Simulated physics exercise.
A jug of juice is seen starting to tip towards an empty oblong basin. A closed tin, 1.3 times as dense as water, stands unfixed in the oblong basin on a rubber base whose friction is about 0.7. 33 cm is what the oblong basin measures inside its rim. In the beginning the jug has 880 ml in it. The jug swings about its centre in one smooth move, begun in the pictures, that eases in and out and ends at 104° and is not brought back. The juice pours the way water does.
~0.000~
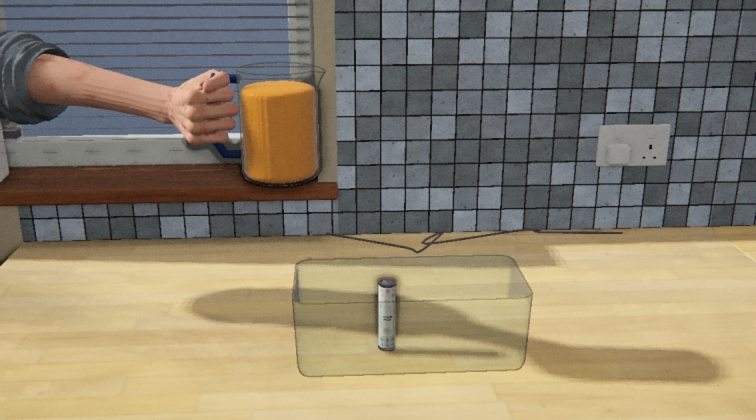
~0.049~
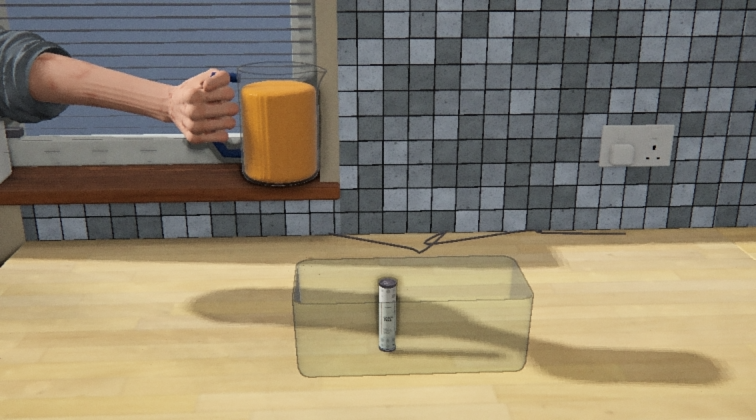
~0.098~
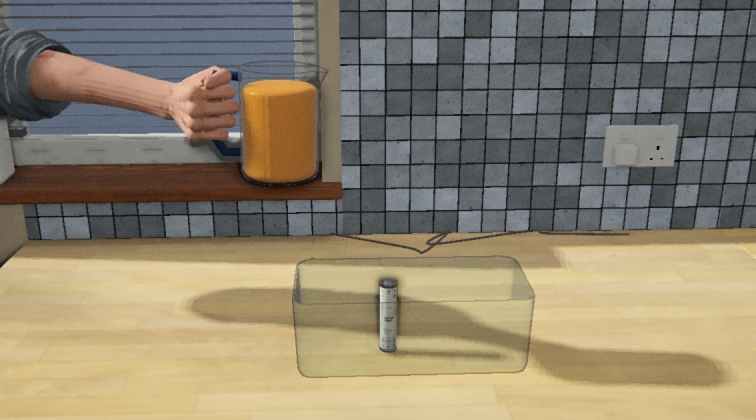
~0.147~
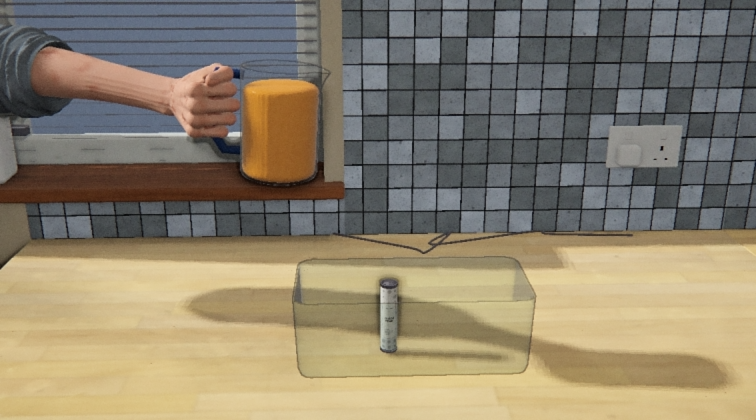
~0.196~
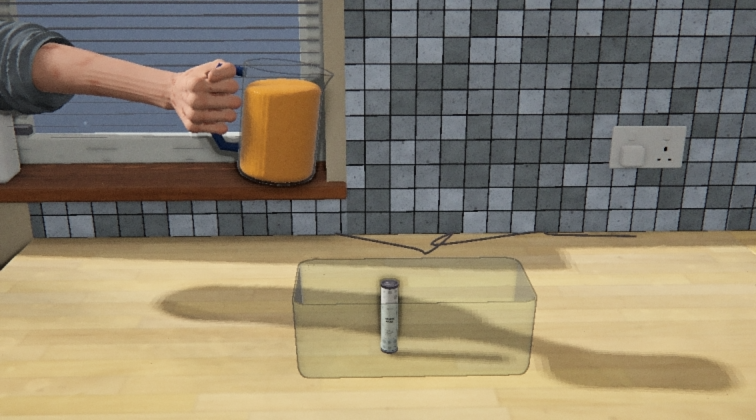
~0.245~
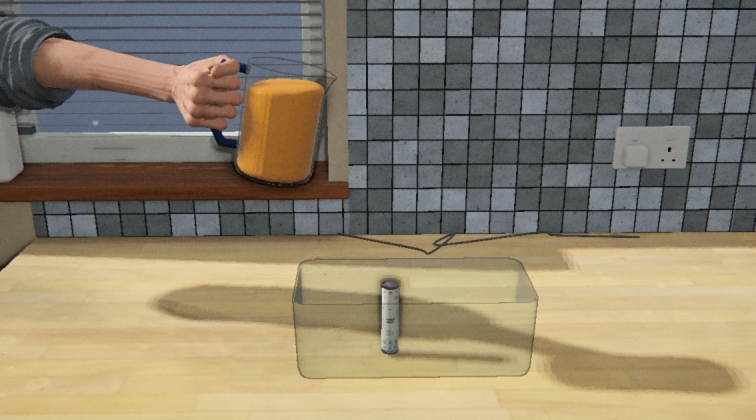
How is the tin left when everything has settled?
Looks to me like it holds out.
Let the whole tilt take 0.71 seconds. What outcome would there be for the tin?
In that case the tin stays vertical.
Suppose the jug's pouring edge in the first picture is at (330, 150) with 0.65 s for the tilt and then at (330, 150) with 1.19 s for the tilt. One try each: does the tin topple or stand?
The tin overturns the first time and overturns the second time.
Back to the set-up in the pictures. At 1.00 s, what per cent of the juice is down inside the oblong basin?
Around 26 in a hundred.
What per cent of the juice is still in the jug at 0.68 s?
About 90 per cent.
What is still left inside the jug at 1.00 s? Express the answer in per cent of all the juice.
About 44 percent.
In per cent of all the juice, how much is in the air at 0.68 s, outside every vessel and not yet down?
Some 10 per cent.
Then, 0.68 s in, the tilt is 63° and 90 per cent is still to pour; the tin stands where it began.
Then, 1.00 s in, the tilt is 97° and 44 per cent is still to pour; the tin stands where it began.
Then, 1.33 s in, the tilt is 104° and 6 per cent is still to pour; the tin stands where it began.
Then, 1.69 s in, the tilt is 104° and 0 per cent is still to pour; the tin stands where it began.
Finally, the tin stands where it began.
